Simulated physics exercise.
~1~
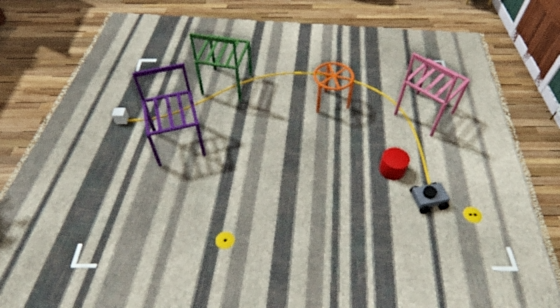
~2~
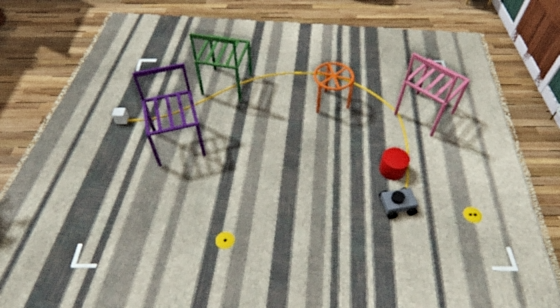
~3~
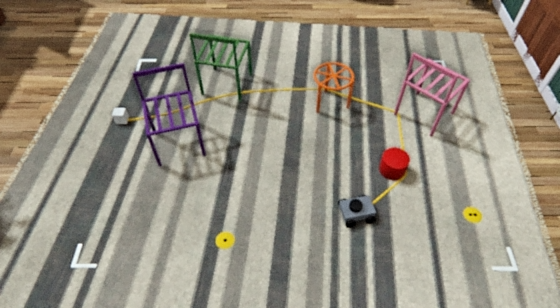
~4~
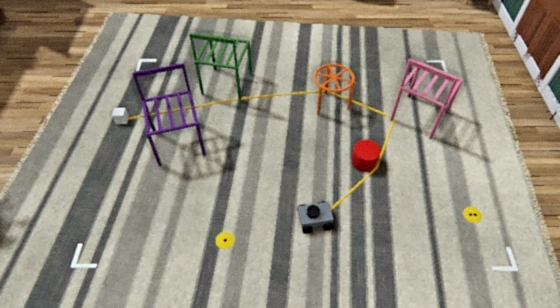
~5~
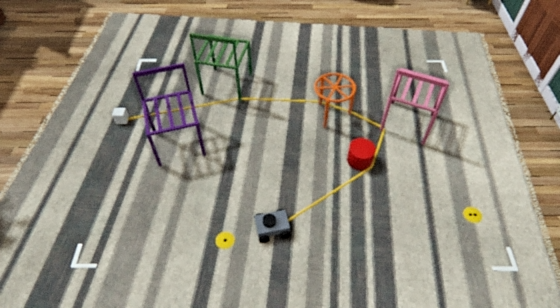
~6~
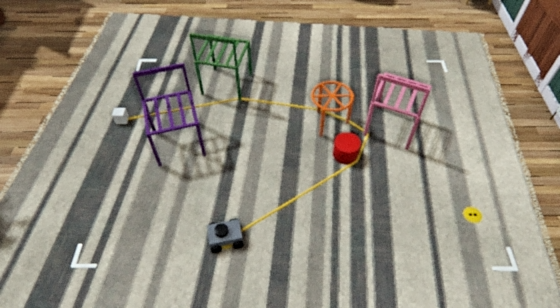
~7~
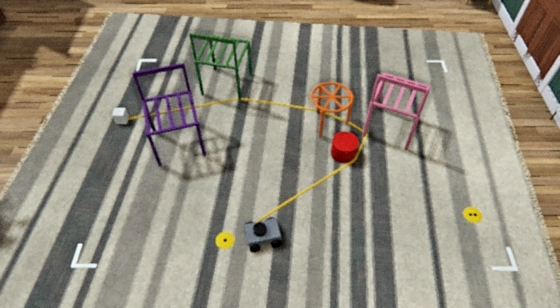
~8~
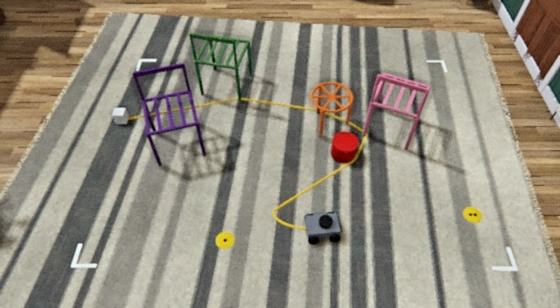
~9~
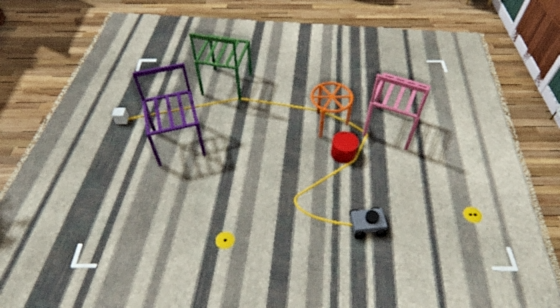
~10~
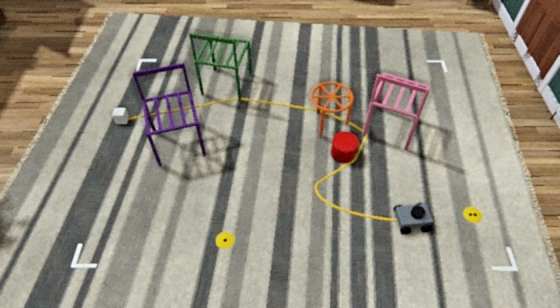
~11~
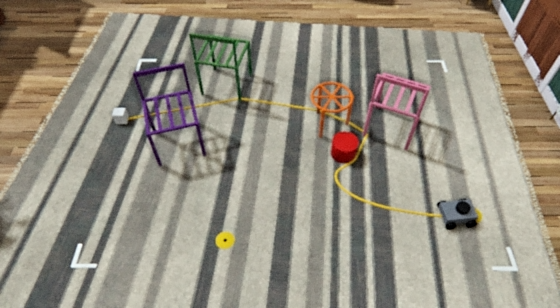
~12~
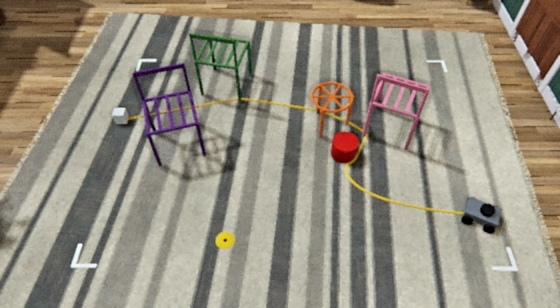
A cart rolls left, its yellow lead dragging a tub, stool and pink chair, then rolls right.
